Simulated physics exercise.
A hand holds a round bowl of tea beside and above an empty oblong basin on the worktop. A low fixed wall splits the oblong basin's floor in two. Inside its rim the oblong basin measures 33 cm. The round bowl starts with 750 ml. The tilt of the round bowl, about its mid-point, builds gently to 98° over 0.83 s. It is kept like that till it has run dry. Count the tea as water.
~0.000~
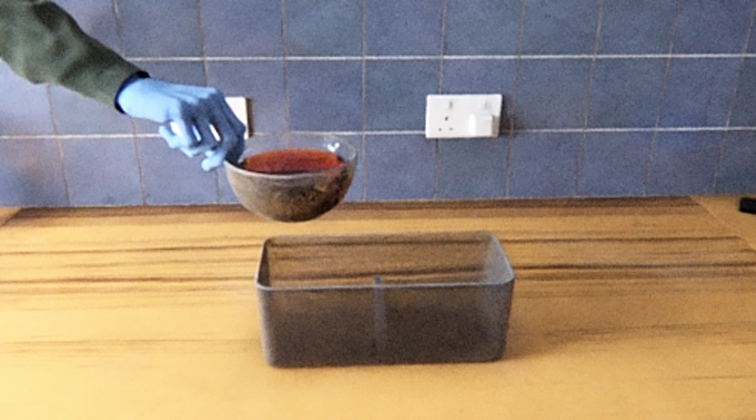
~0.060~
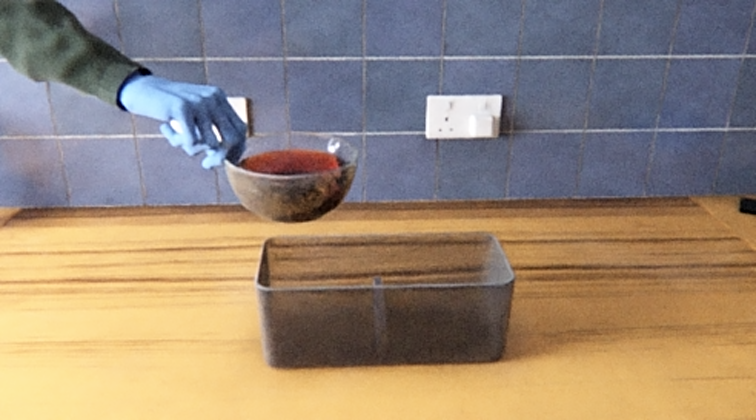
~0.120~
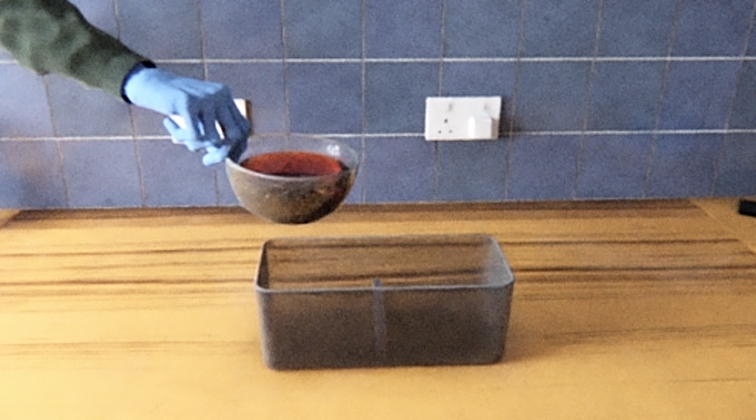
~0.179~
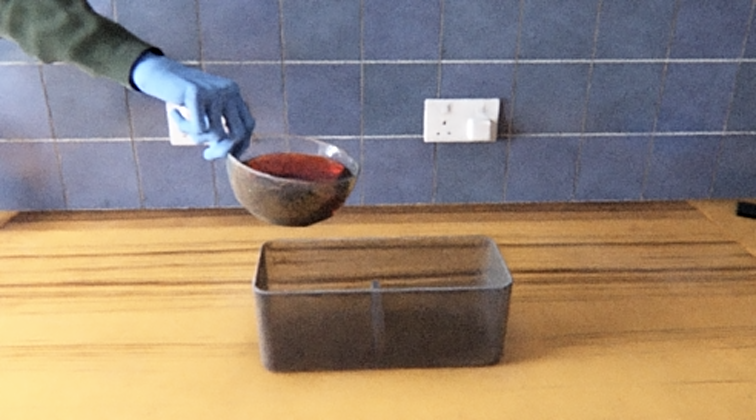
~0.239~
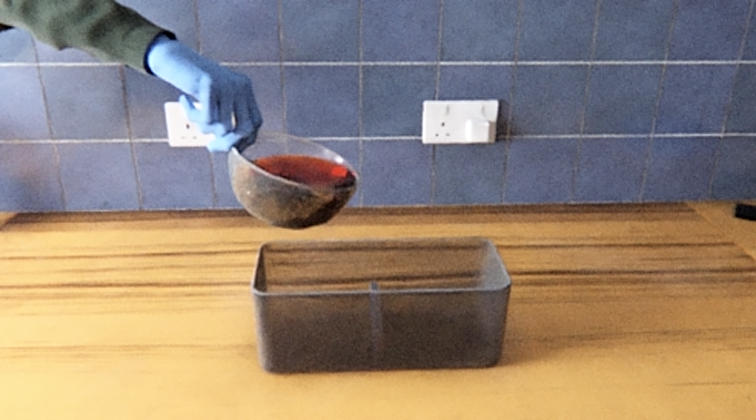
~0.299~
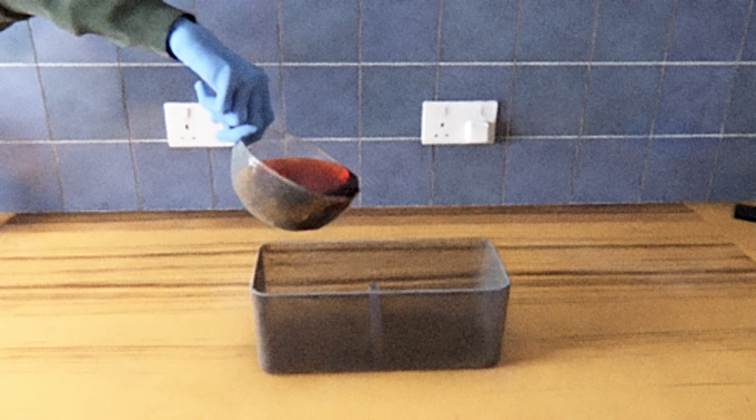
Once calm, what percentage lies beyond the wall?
The far part has some 68 per cent.
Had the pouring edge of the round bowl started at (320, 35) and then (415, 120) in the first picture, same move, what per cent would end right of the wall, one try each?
First 60, then 95 per cent.
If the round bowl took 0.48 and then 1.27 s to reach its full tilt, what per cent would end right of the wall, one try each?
First 50, then 75 per cent.
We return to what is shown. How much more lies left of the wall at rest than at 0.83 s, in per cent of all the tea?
About 5 per cent.
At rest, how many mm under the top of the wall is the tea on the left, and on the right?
Left about 44 mm, right about 32 mm.
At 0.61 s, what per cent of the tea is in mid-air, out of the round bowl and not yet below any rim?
Near 30 in a hundred.
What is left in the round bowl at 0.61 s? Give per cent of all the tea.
About 26 per cent.
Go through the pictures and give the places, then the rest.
Tilt 0°; pouring edge (357, 153); surface from (231, 167) to (353, 166); the oblong basin's rim runs from (261, 262) to (504, 257); the wall's top is at (380, 302), in the first frame.
Tilt 1°; pouring edge (358, 155); surface from (231, 168) to (353, 168), in the second frame.
Tilt 5°; pouring edge (358, 161); surface from (232, 168) to (353, 170), in the third frame.
Tilt 11°; pouring edge (359, 169); surface from (233, 169) to (354, 174), in the fourth frame.
Tilt 19°; pouring edge (359, 179); surface from (235, 171) to (357, 176), in the fifth frame.
Tilt 28°; pouring edge (358, 190); surface from (236, 174) to (352, 181); 3 per cent is over the edge, in the sixth frame.
By 0.61 s the tilt is 82° and 26 per cent is still to pour, 2 is left of the wall and 41 right of it.
By 0.83 s the tilt is 98° and 2 per cent is still to pour, 26 is left of the wall and 68 right of it.
By 1.07 s the tilt is 98° and 0 per cent is still to pour, 32 is left of the wall and 68 right of it.
By 1.33 s the tilt is 98° and 0 per cent is still to pour, 32 is left of the wall and 68 right of it.
At rest 32 per cent lies left of the wall, 68 right of it and 0 outside.
